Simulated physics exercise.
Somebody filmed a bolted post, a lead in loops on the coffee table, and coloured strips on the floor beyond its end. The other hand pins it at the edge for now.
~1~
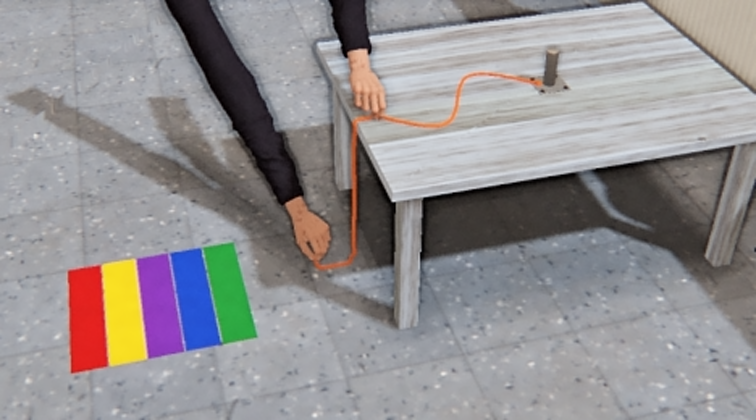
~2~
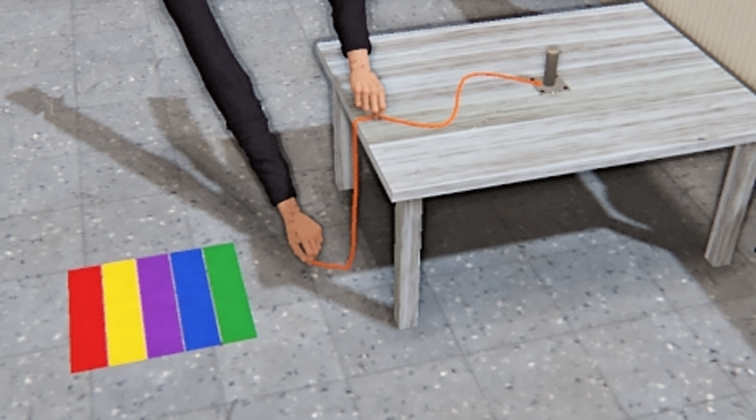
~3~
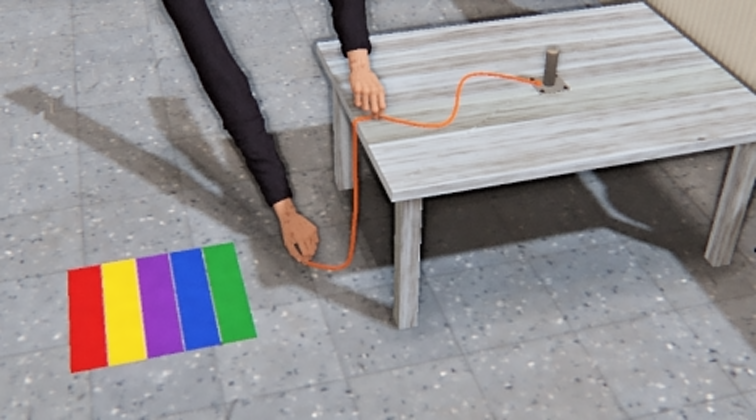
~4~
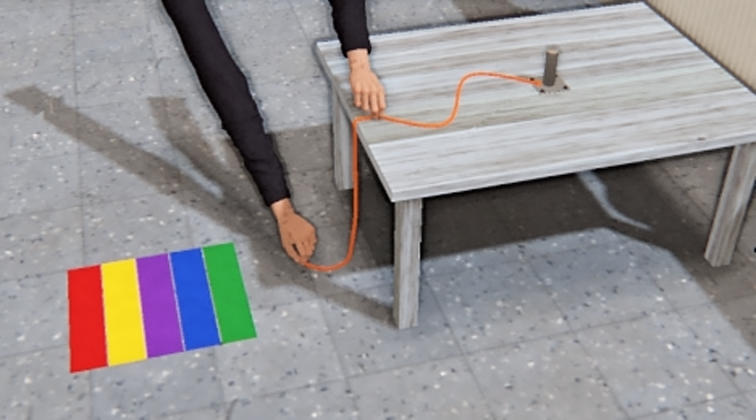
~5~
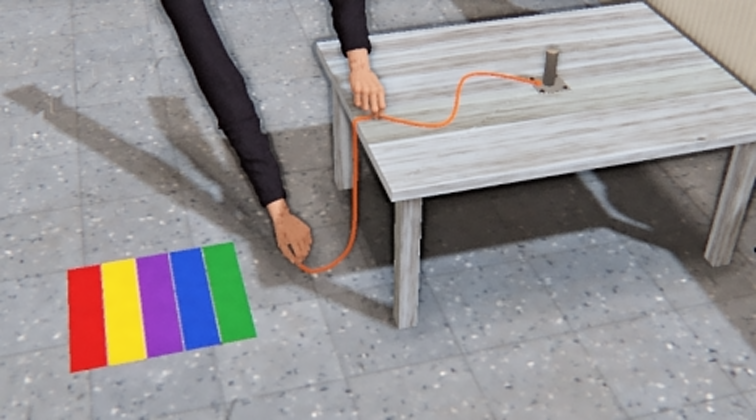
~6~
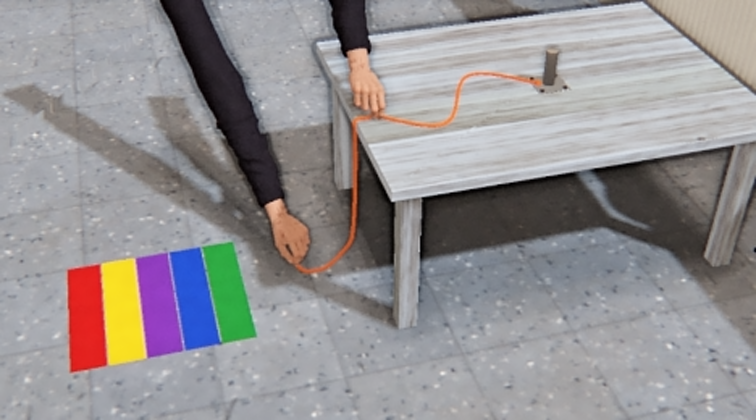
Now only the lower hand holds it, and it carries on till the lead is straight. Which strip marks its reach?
The yellow one.
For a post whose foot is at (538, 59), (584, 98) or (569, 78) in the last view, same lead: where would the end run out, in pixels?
About (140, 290), (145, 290) and (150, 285).
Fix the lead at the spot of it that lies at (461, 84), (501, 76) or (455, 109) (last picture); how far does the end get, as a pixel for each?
About (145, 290), (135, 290) and (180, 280).
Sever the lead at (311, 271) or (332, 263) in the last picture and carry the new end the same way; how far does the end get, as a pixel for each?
About (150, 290) and (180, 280).
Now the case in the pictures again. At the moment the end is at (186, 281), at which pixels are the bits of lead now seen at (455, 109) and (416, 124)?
They go to (405, 110) and to (353, 125).
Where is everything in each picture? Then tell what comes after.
The first picture shows end (315, 259); green (236, 322); blue (200, 329); purple (164, 335); yellow (126, 343); red (89, 350).
The second picture shows end (307, 260); lead through (506, 77) (459, 93) (432, 126) (356, 123) (355, 189) (353, 250).
The third picture shows end (303, 261).
The fourth picture shows end (300, 261); lead through (505, 77) (458, 93) (432, 126) (356, 123) (356, 189) (351, 249).
The fifth picture shows end (296, 262).
The sixth picture shows end (294, 262); lead through (505, 77) (458, 92) (432, 126) (356, 123) (355, 188) (346, 248).
Soon after, end near (186, 281); over blue.
After that, end near (145, 288); over purple.
At the stop, end near (120, 293); over yellow. It halts on the yellow strip.
